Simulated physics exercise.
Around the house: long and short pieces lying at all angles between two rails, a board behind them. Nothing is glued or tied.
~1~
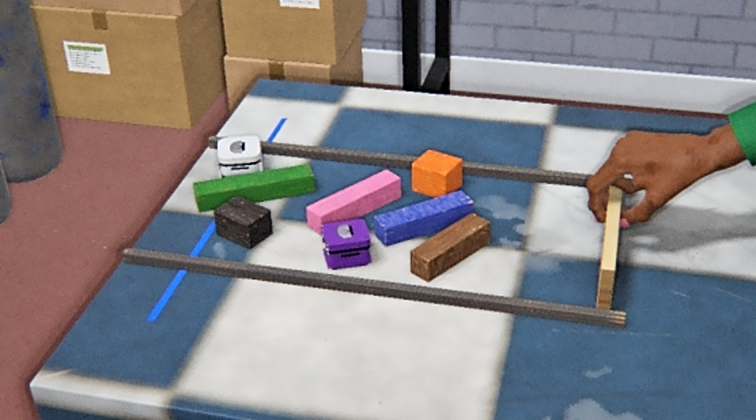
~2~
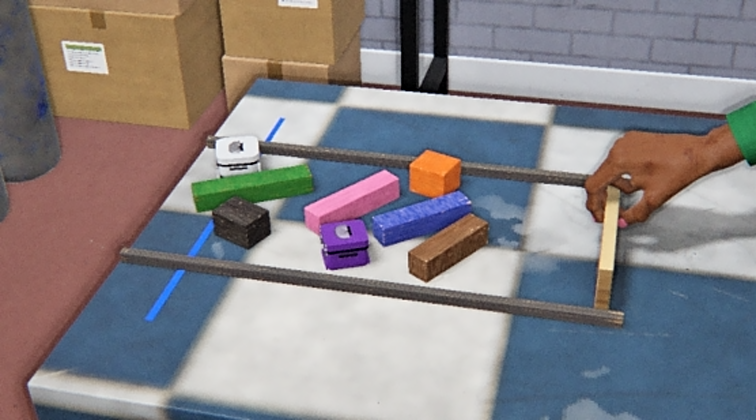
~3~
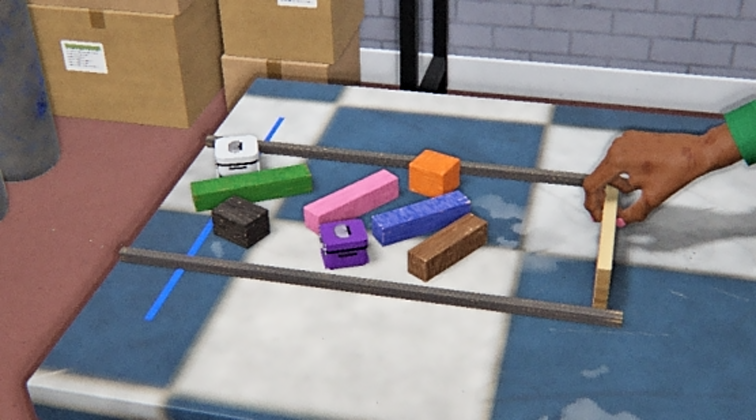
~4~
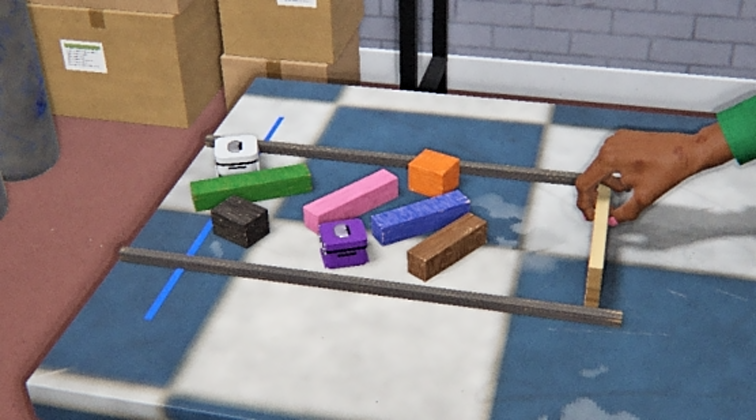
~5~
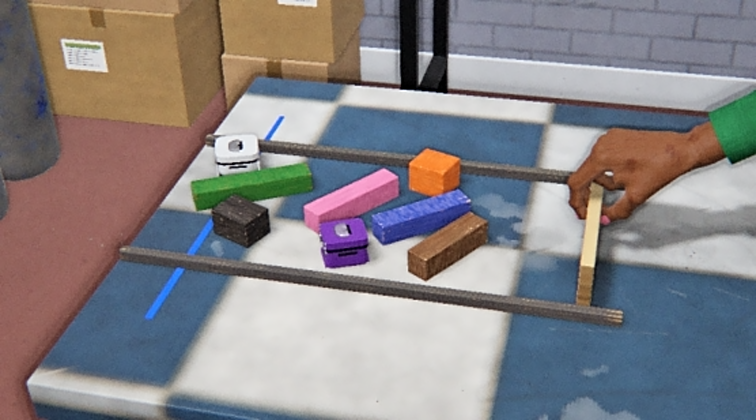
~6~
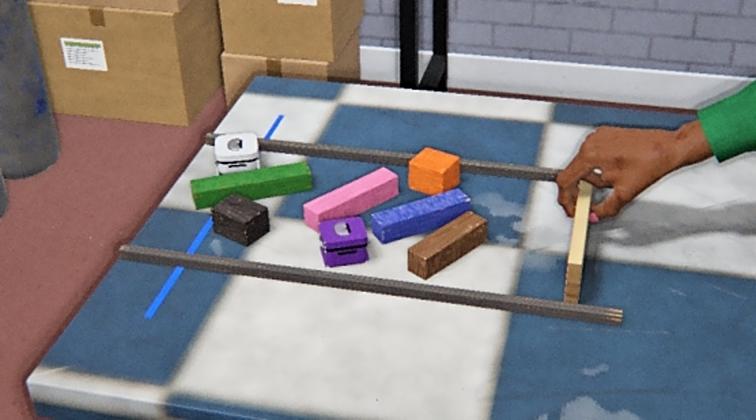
On a checkered tabletop, a hand slides an upright board slightly left between two rails, the scattered coloured blocks and cases lying still.
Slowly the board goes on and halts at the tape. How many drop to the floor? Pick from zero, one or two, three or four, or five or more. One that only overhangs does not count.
As it turns out, the number that fall off is three or four.
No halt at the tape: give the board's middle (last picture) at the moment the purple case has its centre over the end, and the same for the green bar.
For the purple case at (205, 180), for the green bar at (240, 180).
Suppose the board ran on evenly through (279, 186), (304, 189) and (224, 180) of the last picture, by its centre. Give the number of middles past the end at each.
The counts: 0, 0 and 3.
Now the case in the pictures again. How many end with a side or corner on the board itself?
It touches 3.
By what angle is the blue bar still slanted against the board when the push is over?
Near 25 degrees.
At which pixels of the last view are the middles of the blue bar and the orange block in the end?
About (199, 185), and the other about (234, 146).
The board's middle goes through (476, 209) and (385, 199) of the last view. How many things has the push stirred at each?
By then 1, and 5.
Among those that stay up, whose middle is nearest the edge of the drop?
That is the pink bar.
Soon after, none off yet; white case at rest near (237, 156); green bar at rest near (252, 185); black block at rest near (241, 220).
Then, none off yet; white case moved about its own width near (209, 148); green bar moved a little near (210, 180); black block moved about its own width near (171, 217).
At rest, the number that fall off is three or four; fallen, black block, green bar and white case.
